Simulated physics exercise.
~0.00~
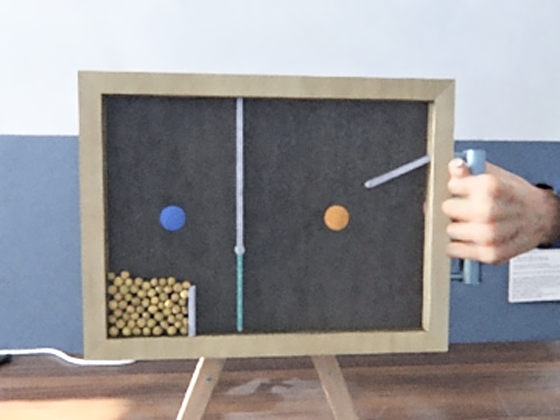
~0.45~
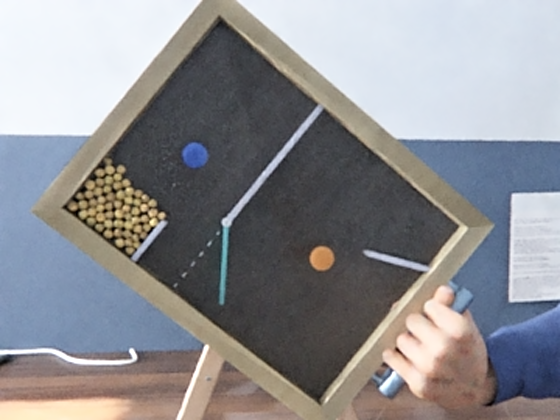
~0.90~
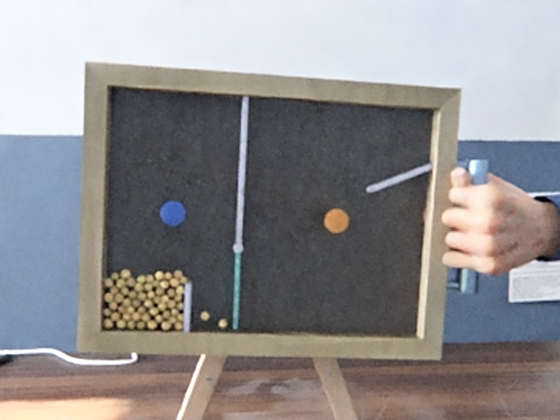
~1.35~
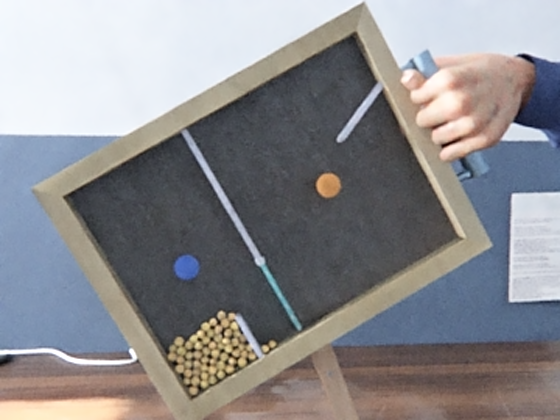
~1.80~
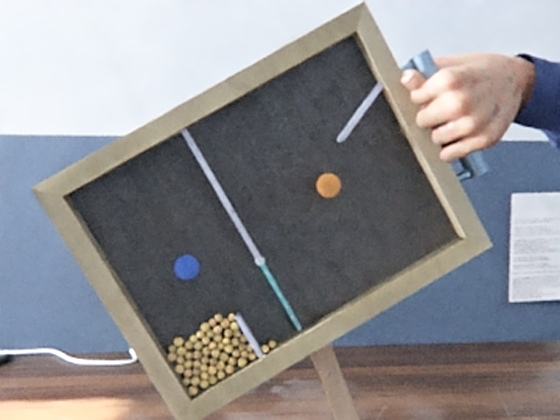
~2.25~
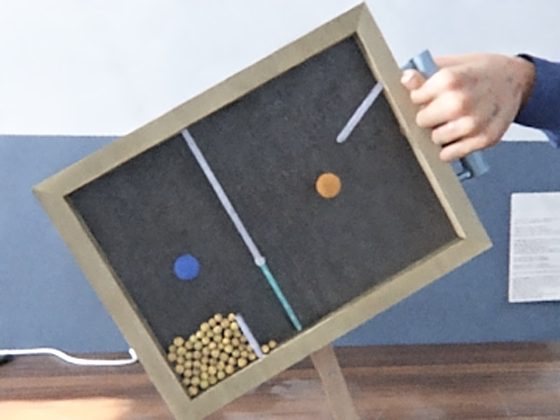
We see a hand turn a framed box of pale wooden beads clockwise, swinging its turquoise flap open, then back anticlockwise past level, shutting the flap. A few beads spill over a small ledge, but all stay on the blue side as the box rests tilted.
